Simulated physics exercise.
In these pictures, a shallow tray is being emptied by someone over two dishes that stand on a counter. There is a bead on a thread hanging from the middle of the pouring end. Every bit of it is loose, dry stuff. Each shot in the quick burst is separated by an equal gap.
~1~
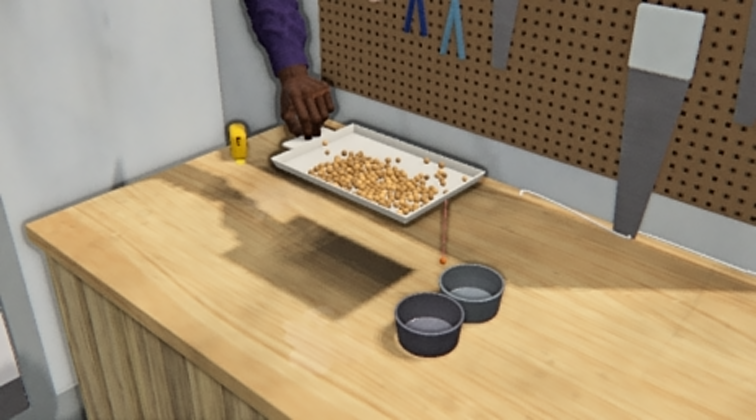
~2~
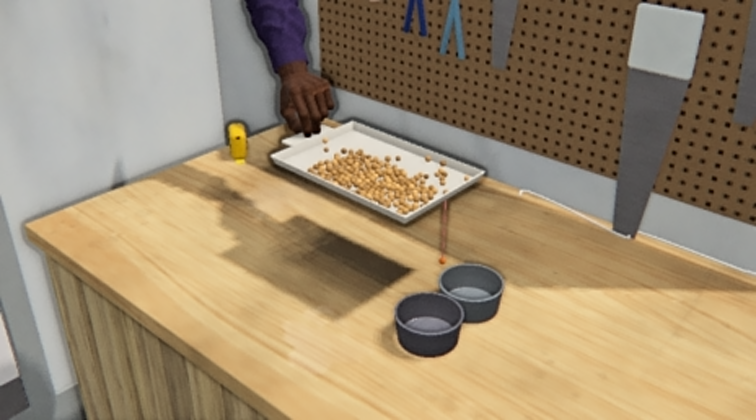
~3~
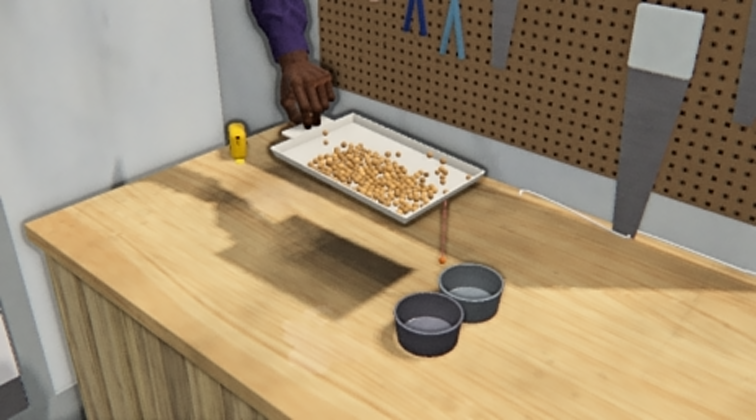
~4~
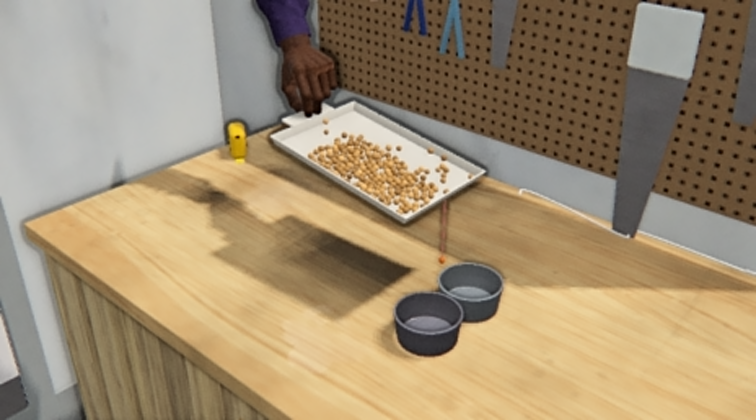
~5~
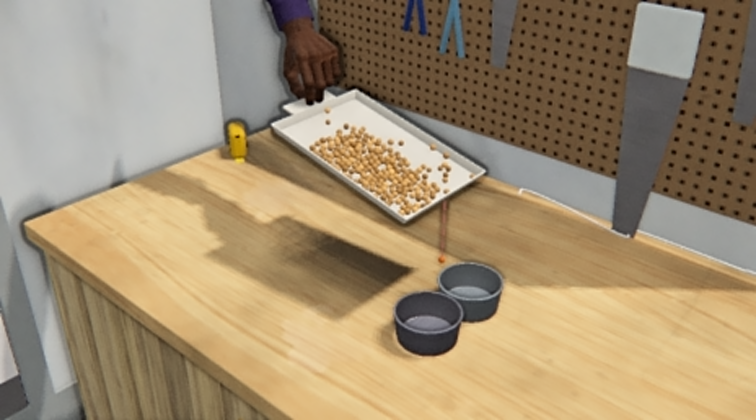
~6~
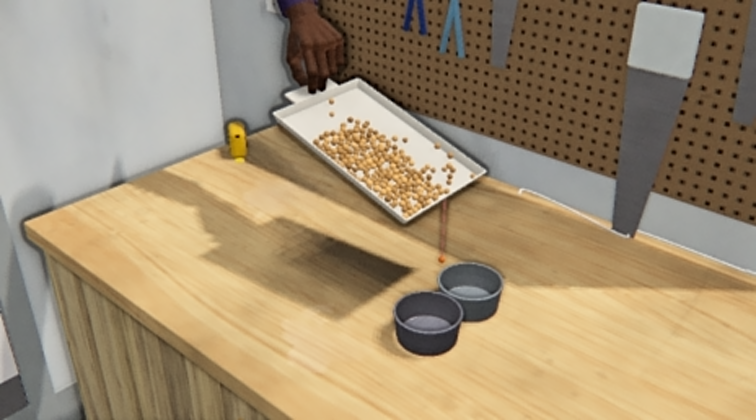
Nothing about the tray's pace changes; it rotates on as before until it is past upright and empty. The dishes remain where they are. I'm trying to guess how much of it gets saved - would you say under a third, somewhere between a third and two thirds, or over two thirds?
Upwards of two thirds.
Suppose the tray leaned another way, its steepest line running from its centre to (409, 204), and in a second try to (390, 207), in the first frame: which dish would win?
First try, the dish at left; second try, the dish at left.
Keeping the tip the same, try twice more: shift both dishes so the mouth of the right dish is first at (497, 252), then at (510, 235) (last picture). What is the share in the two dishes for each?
Trial 1 about 50 %, trial 2 about 20 %.
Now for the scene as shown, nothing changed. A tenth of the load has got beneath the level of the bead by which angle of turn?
Near 60 degrees.
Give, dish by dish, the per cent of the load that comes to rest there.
Left 40 %, right 50 %.
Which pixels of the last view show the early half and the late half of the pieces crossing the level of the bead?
First close to (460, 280), next close to (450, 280).
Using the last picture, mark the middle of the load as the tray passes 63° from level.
Somewhere about pixel (447, 212).
Soon, tray tipped steeply; about half on the tray; a small part in the left dish; a small part in the right dish; a stray few outside both; about a third in the air.
A while on, tray tipped past a quarter turn; about a third in the left dish; about half in the right dish; about a quarter outside both; a stray few in the air.
Towards the end, tray tipped past a quarter turn; about a third in the left dish; about half in the right dish; about a quarter outside both.
Finally, tray tipped past a quarter turn; about a third in the left dish; about half in the right dish; about a quarter outside both.
